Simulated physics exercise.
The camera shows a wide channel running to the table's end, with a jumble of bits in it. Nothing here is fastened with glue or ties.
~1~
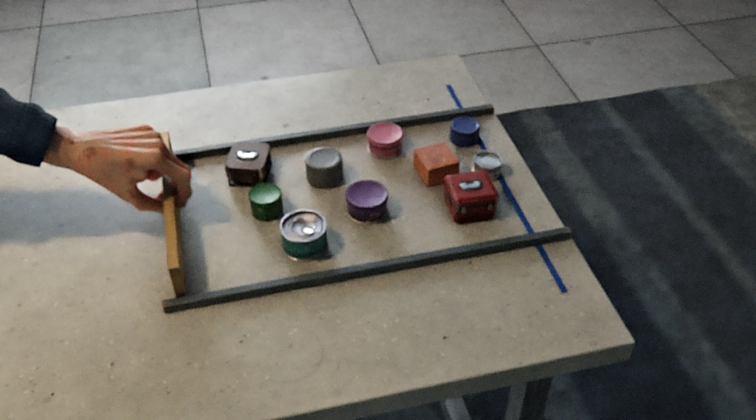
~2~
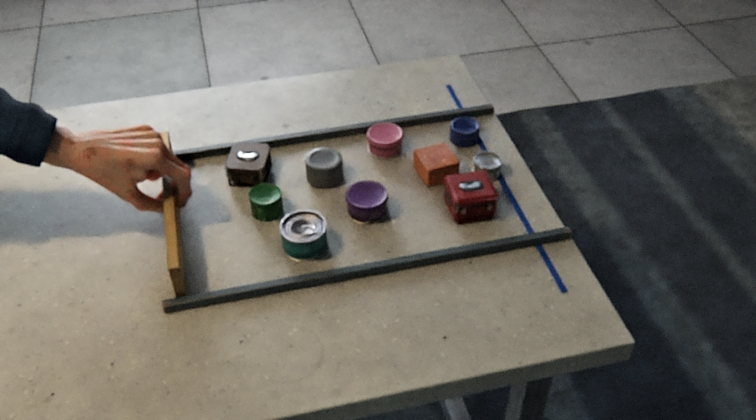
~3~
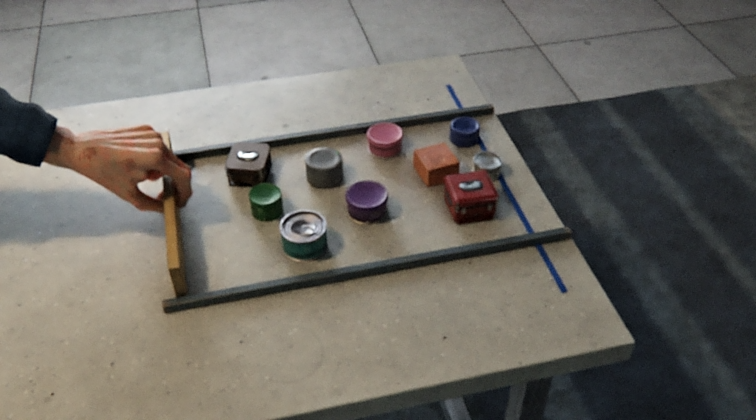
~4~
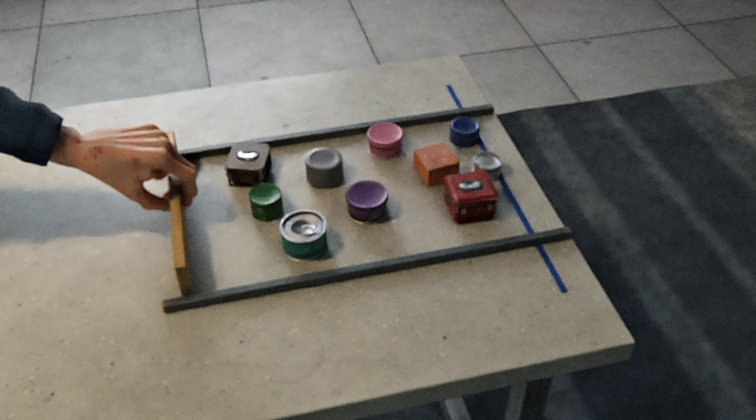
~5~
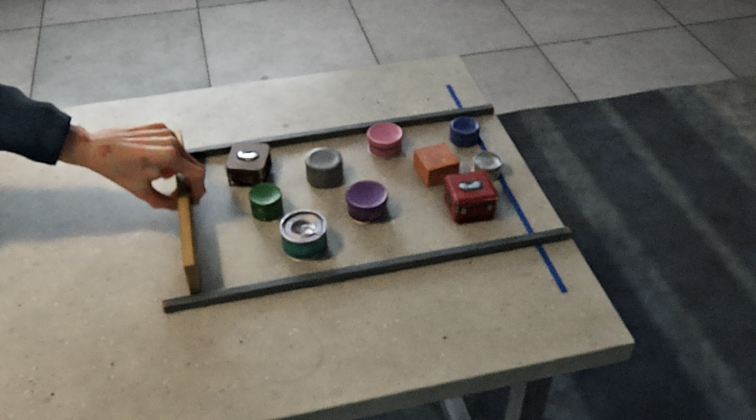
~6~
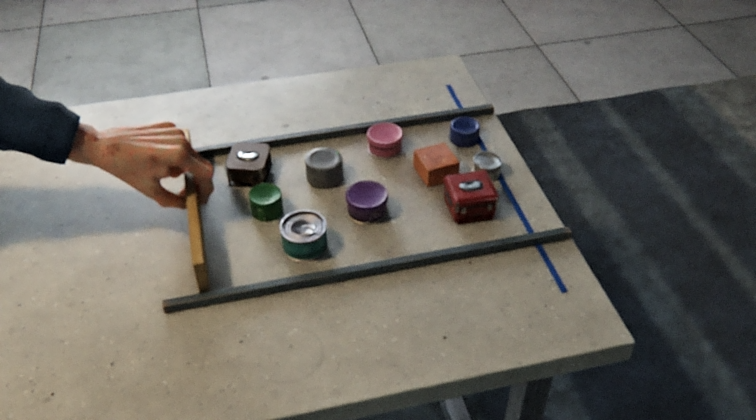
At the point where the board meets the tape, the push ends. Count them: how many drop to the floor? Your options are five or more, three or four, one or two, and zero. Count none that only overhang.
My pick is five or more.
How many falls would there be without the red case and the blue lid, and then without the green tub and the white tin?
First 3, then 4.
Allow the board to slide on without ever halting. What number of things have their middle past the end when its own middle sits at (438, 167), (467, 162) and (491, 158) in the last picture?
First 0, then 3, finally 5.
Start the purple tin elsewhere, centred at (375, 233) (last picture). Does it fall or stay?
From that start, the object then does not stay.
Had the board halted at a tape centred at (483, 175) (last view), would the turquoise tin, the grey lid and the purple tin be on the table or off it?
Going in order, the turquoise tin keeps its spot, then the grey lid keeps its spot, then the purple tin keeps its spot.
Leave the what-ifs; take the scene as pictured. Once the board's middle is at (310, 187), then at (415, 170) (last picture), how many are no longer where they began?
4 at one spot and 10 at the other.
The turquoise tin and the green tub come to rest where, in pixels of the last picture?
Reading them off: First (545, 206); then (513, 163).
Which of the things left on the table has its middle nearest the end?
Nearest at the end: The purple tin.
Soon after, none off yet; white tin at rest near (487, 167); blue lid at rest near (465, 132); red case at rest near (470, 197).
By the end, the number that fall off is five or more; fallen, pink tin, orange block, red case, blue lid and white tin.
